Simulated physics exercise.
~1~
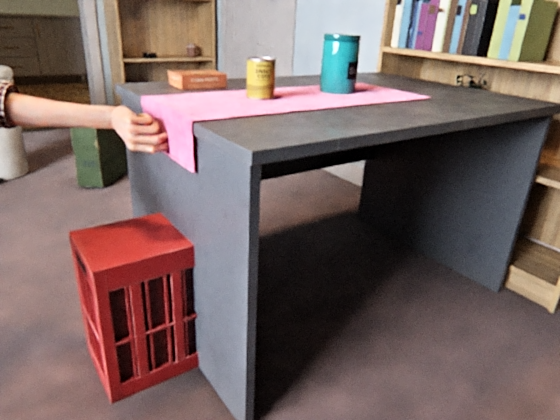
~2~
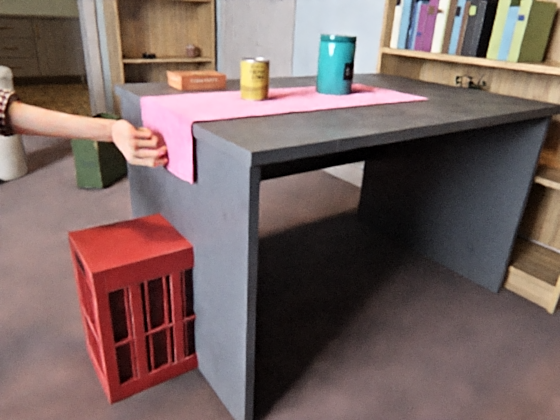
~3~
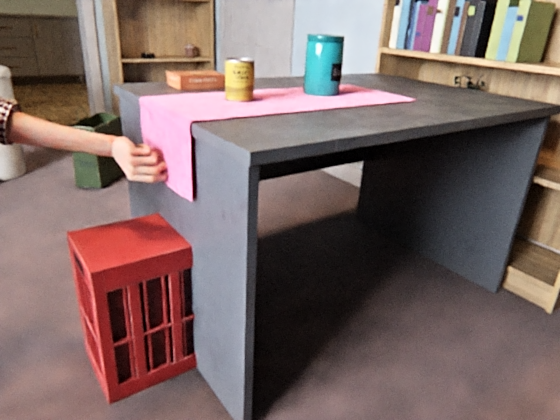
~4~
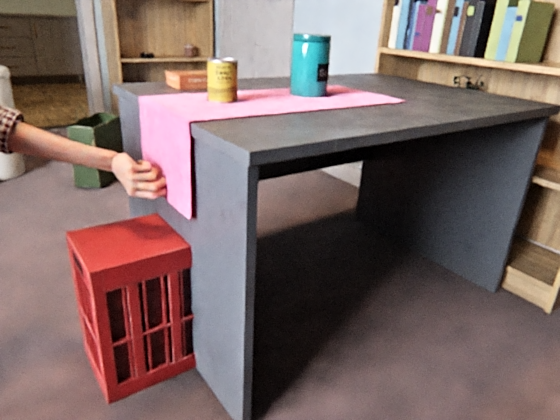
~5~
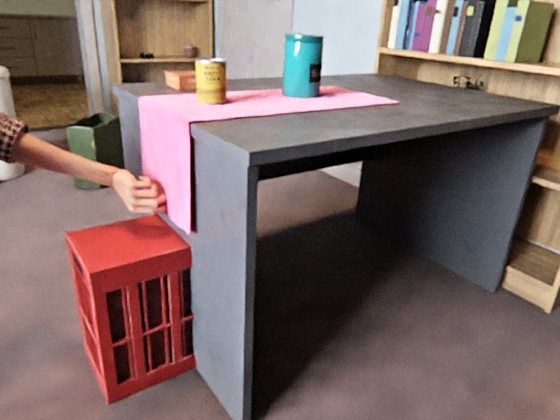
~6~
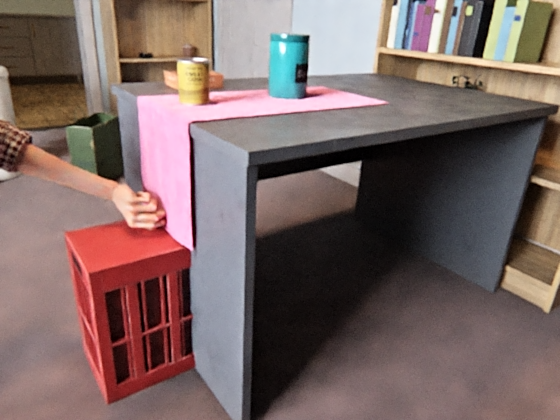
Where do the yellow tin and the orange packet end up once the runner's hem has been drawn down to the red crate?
Both are still on the desk. The yellow tin has ridden left with the runner but stands upright clear of the edge, and the orange packet has stayed in its place.
